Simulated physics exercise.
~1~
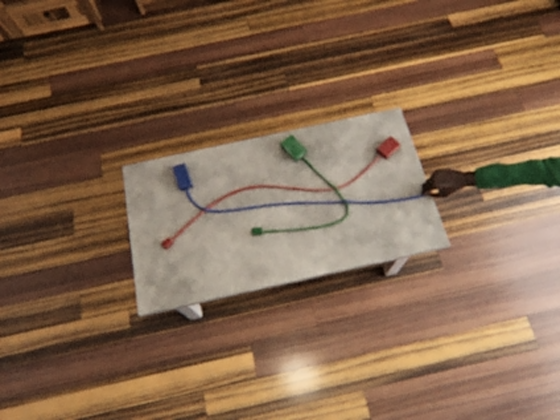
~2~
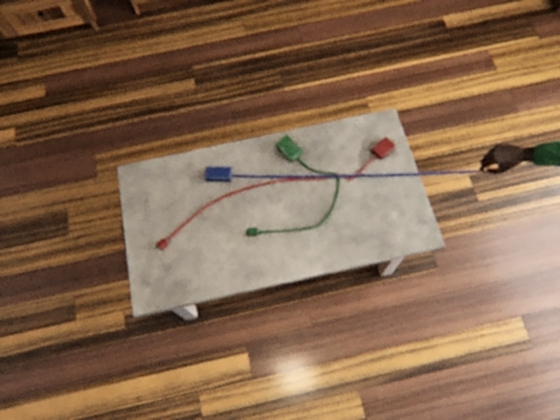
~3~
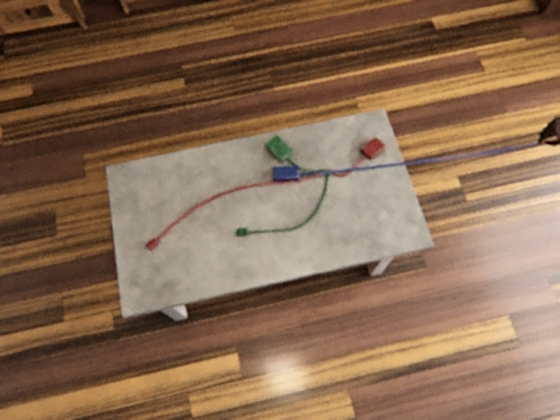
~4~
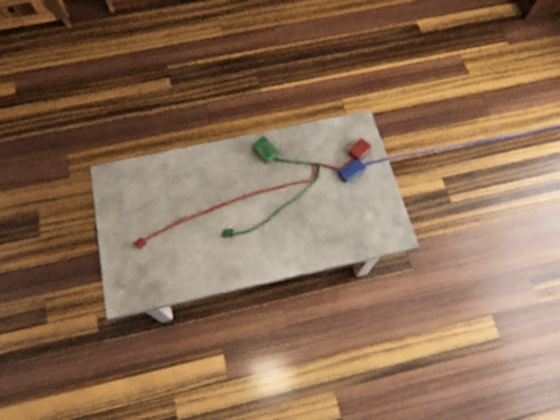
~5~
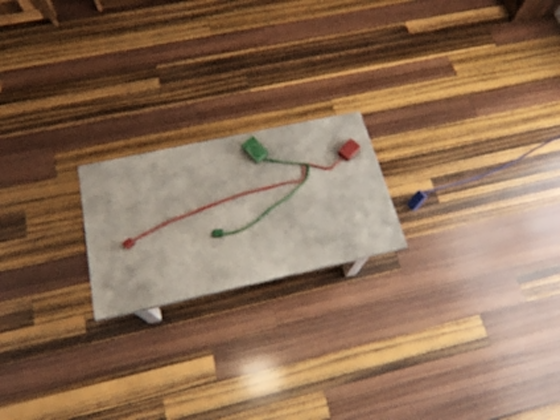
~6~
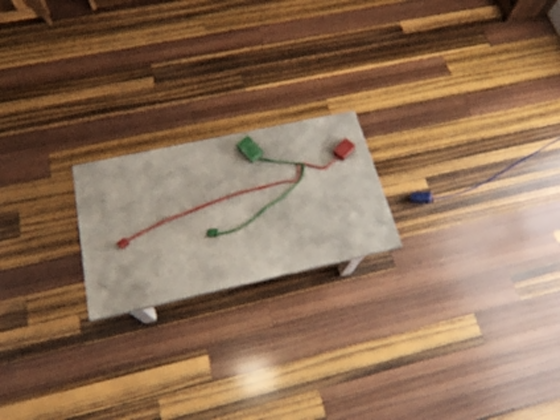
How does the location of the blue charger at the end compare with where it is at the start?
At the start the blue charger rests on the left part of the tabletop. By the end it is off the table, beyond the right edge.
